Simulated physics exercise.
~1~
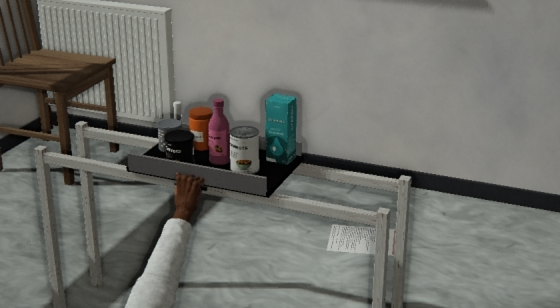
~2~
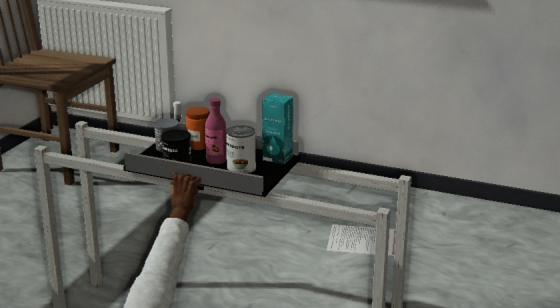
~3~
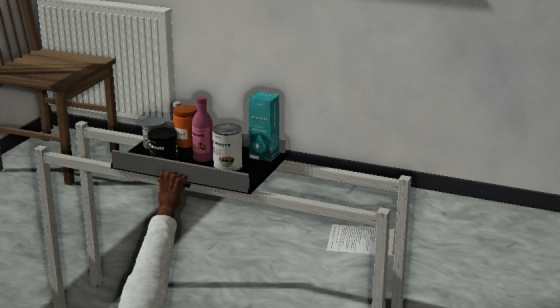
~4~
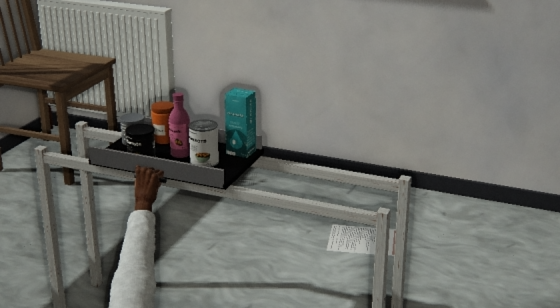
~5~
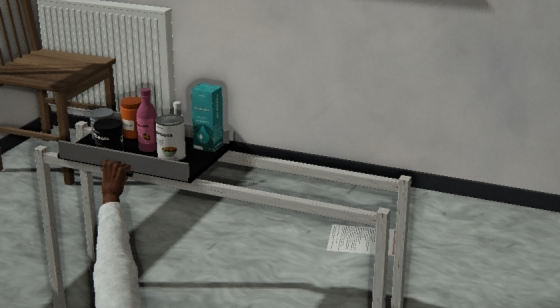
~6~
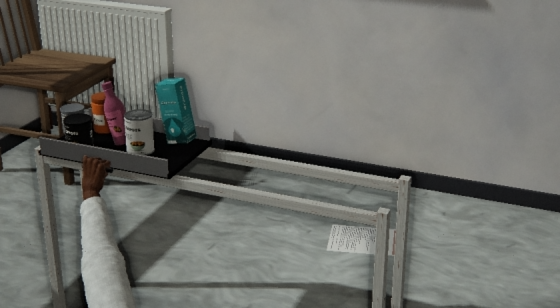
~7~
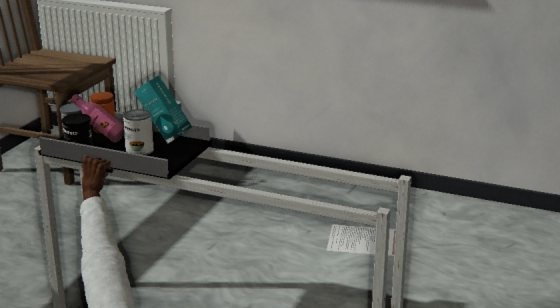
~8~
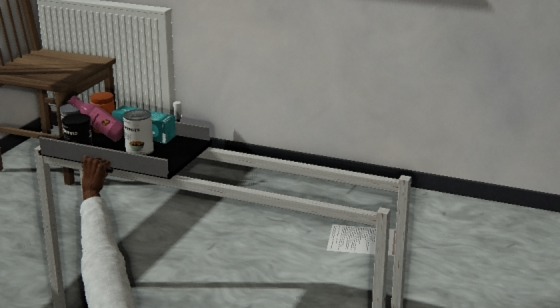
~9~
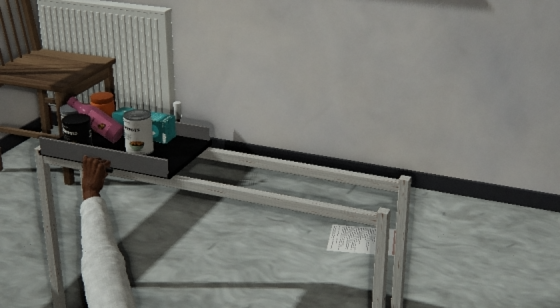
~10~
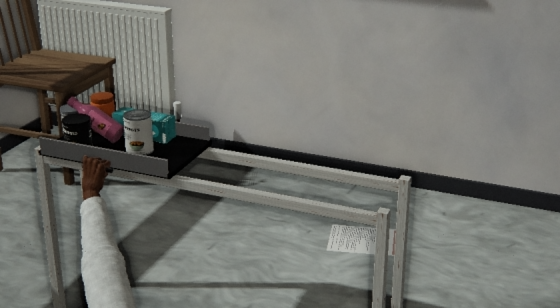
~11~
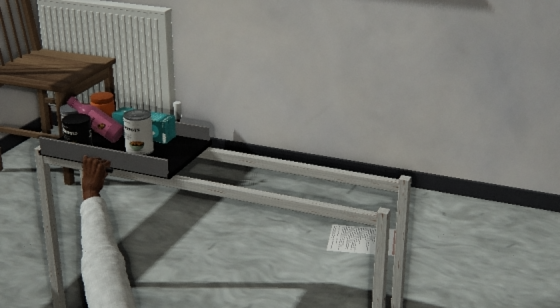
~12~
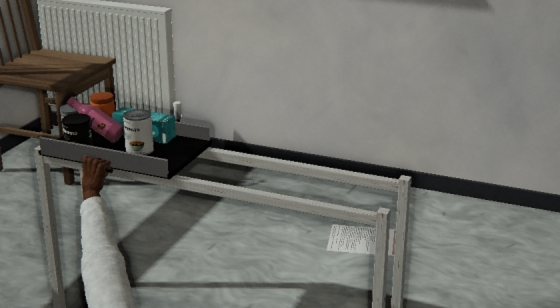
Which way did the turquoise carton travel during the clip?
The turquoise carton moved to the left.
